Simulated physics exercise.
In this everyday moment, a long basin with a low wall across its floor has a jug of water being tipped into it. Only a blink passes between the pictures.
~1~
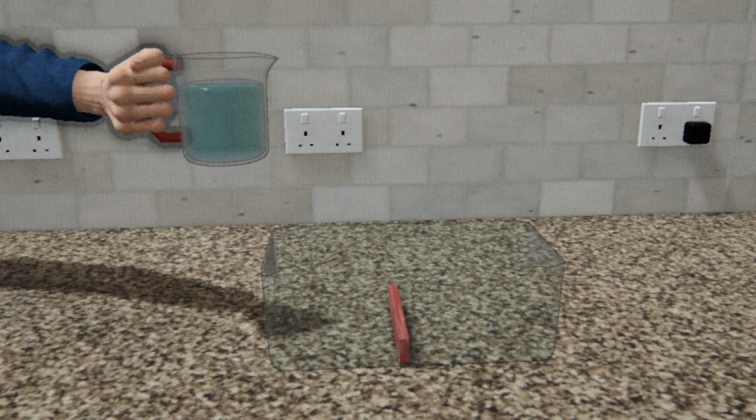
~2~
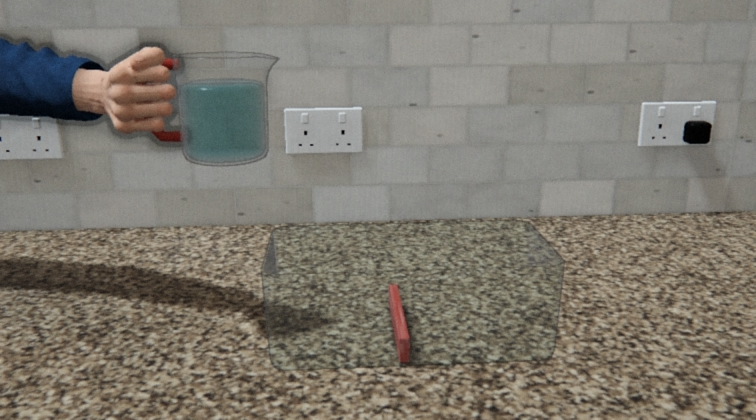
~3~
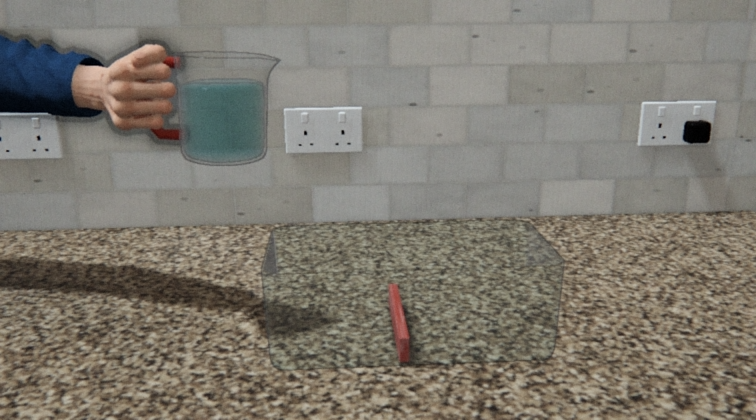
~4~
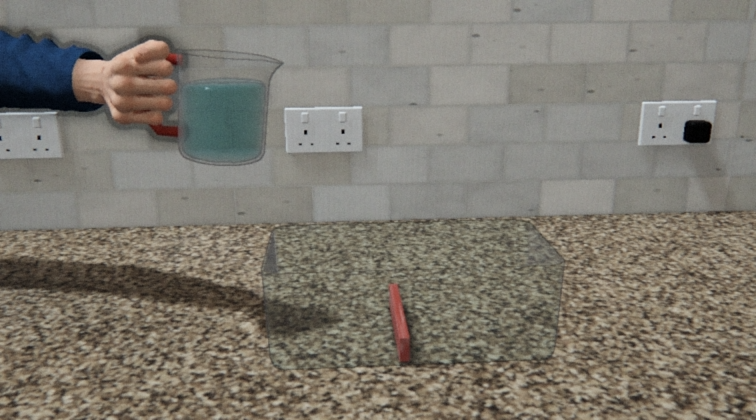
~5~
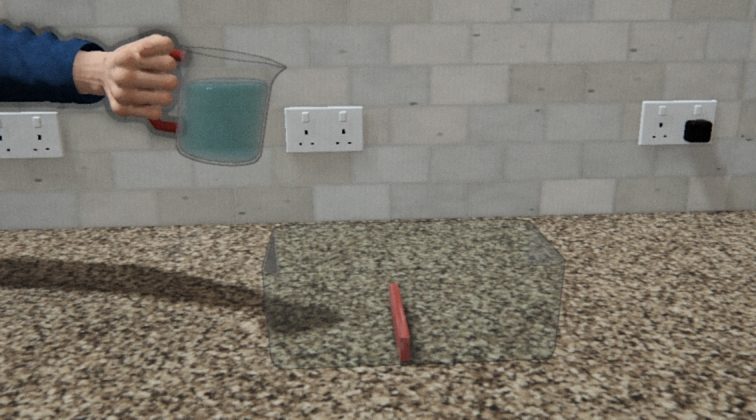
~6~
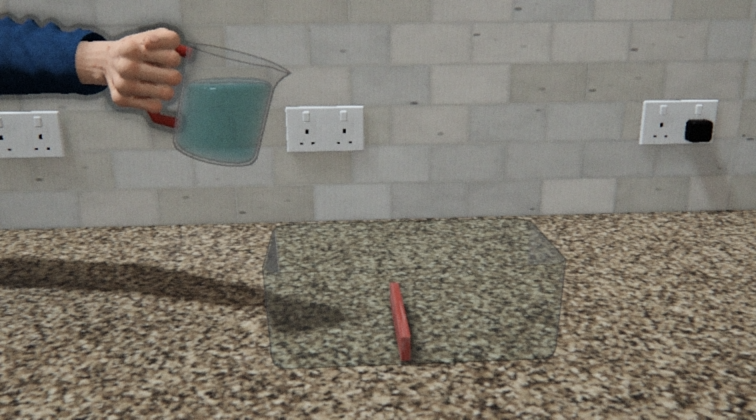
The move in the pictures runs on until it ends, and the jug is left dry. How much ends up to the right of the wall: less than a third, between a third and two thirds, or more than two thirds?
Less than a third.
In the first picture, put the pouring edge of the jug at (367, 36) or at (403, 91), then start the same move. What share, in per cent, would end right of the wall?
You'd get around 90 per cent and then around 95 per cent.
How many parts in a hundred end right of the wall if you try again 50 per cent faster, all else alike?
I'd say roughly 10 in every hundred ends up there.
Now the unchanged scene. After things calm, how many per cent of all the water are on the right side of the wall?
10 %.
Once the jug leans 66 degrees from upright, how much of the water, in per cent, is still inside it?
I'd reckon near 85 percent is still held at that tilt.
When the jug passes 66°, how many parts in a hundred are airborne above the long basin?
It's close to 15 percent.
A moment on, the jug is tipped part way and 85 per cent is still to pour, 2 is left of the wall and 0 right of it.
Next, the jug is tipped on its side and 26 per cent is still to pour, 48 is left of the wall and 2 right of it.
Then the jug is tipped right over and 1 per cent is still to pour, 83 is left of the wall and 9 right of it.
Later the jug is tipped right over and 0 per cent is still to pour, 86 is left of the wall and 10 right of it.
At rest 86 per cent lies left of the wall, 10 right of it and 4 outside.
